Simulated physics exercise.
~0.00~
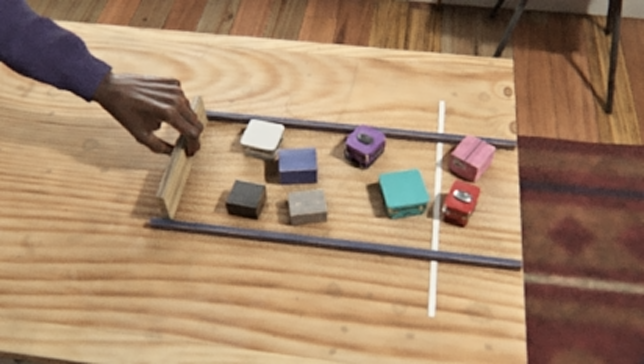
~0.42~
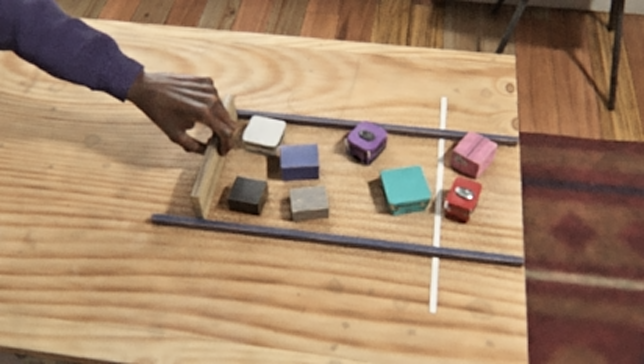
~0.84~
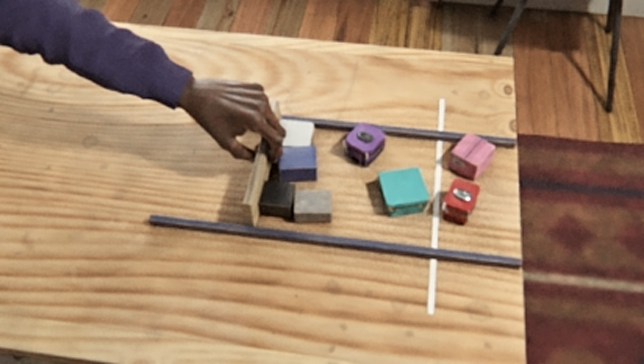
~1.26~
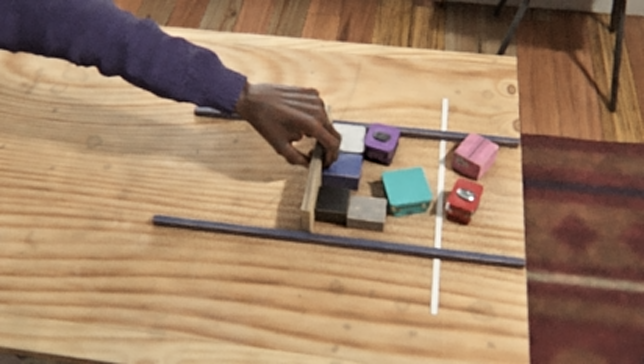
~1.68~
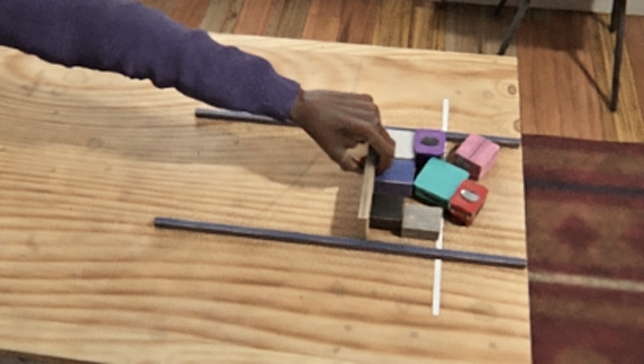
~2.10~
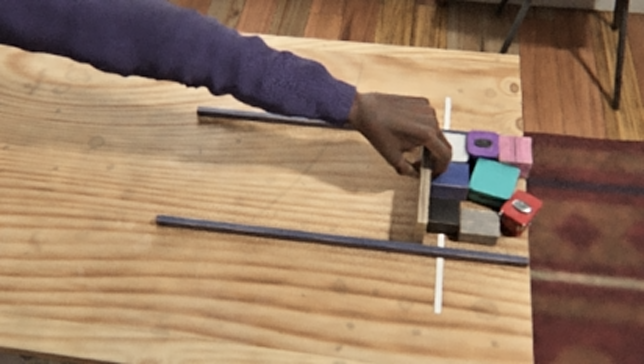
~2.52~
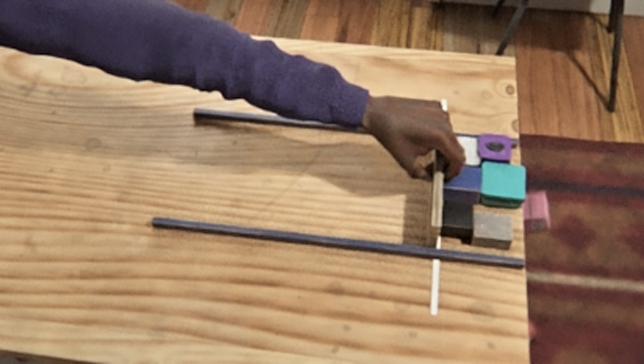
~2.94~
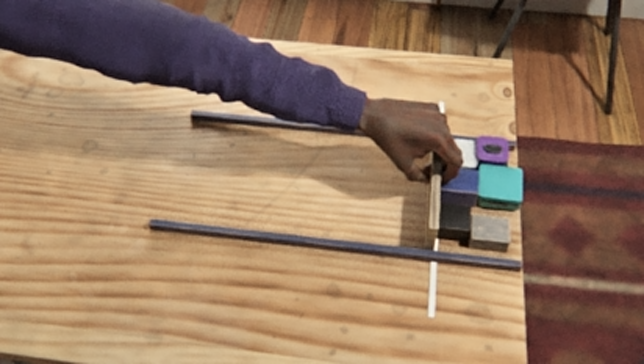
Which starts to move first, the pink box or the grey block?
The grey block starts to move first. The pink box stays still until the bunched pieces are pushed close to the table's end.
To begin with, a hand in a purple sleeve holds a small board upright at the left of a channel between two dark strips, with colourful blocks scattered ahead of it. The hand slides the board right, gathering the white, blue, black and grey pieces against it. Farther along, the bunch presses into the purple and turquoise pieces, then carries the pink and red ones toward the table's end. The pink box and red case go over the edge as the board reaches the white tape. The board stops there, leaving the remaining pieces on the table, crowded near the edge.
